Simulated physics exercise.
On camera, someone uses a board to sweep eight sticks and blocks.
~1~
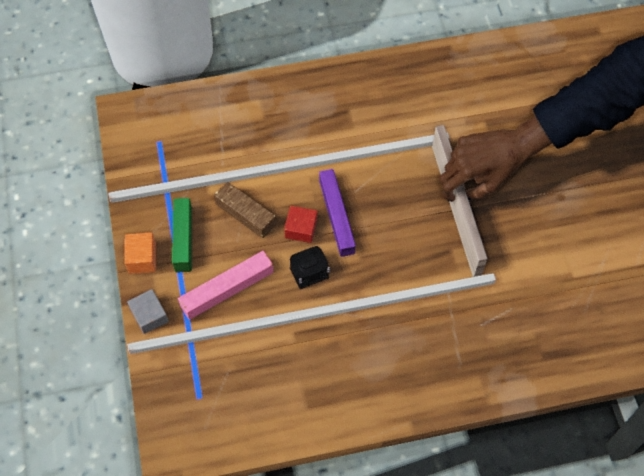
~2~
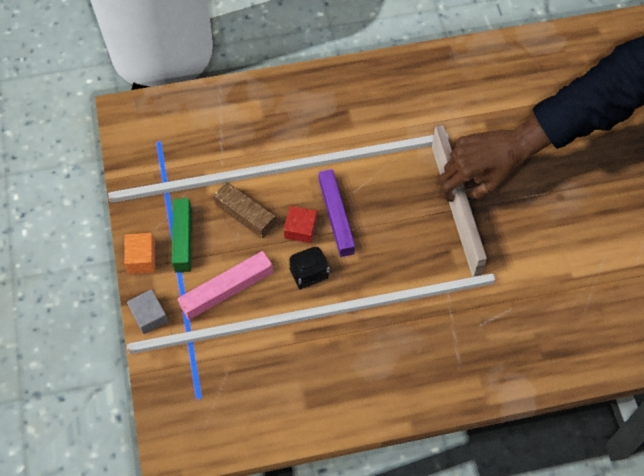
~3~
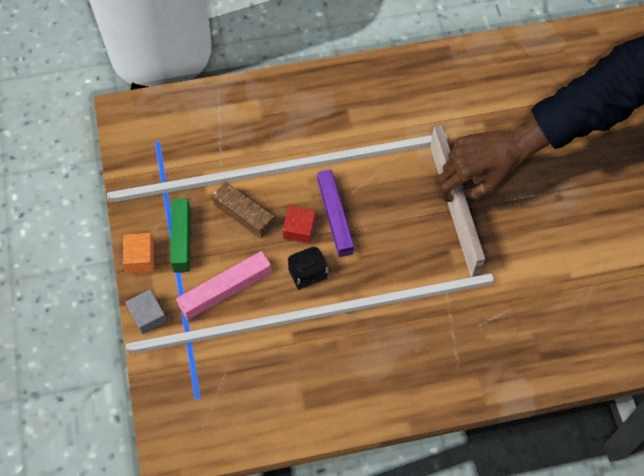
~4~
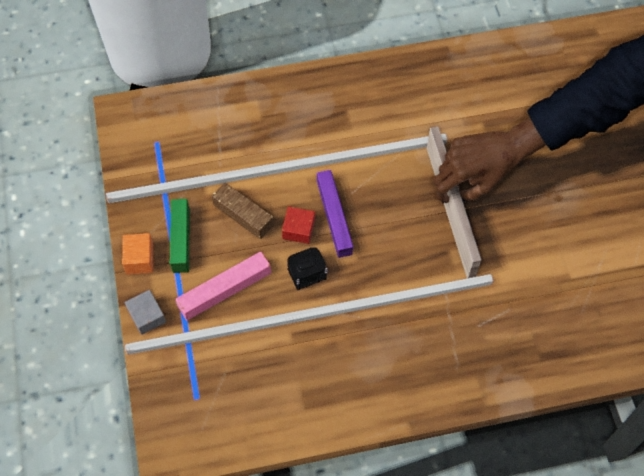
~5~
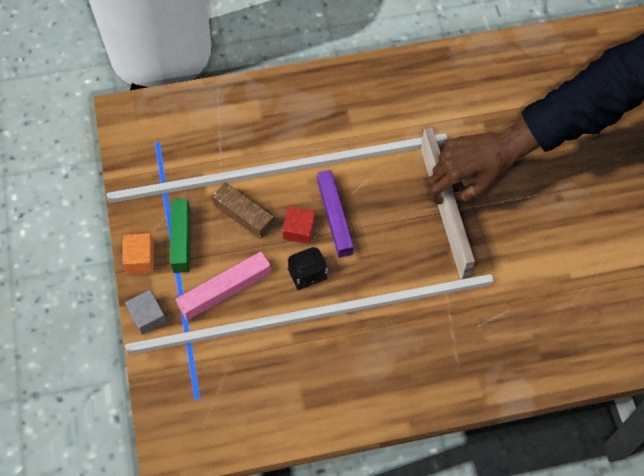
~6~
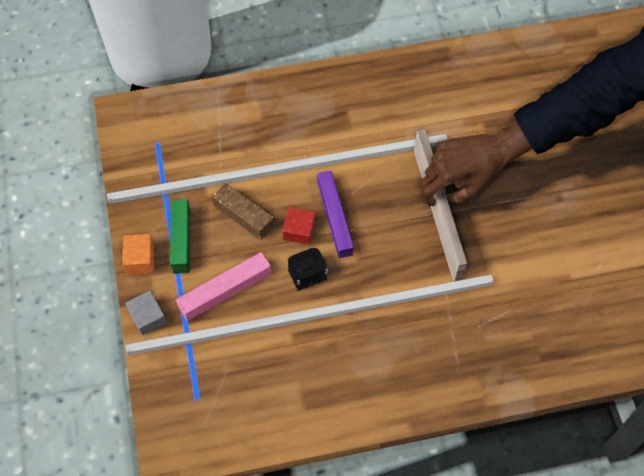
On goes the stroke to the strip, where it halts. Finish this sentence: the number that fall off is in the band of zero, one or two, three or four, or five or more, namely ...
Namely three or four.
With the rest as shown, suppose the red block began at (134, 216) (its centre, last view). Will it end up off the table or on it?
So it drops, then.
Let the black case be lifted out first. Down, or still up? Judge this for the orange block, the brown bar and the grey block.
Orange block: Is gone; brown bar: Is still there; grey block: Is gone.
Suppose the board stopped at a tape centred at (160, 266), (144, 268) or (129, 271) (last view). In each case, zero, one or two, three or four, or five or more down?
The counts for the three tapes are either three or four, at least five and five or over.
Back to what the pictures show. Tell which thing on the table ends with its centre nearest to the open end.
Answer: The pink bar.
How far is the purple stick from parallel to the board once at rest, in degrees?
Angle: Close to 0 degrees.
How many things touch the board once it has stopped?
2 in contact.
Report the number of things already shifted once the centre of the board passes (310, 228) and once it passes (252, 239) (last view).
At that stage 4; at the next, 7.
Soon after, none off yet; grey block at rest near (146, 313); orange block at rest near (139, 255); green stick at rest near (181, 236).
After that, none off yet; grey block tilting well over near (108, 323); orange block displaced about its own width near (117, 258); green stick displaced about its own width near (135, 236).
In the end, the number that fall off is three or four; gone, green stick, orange block and grey block.
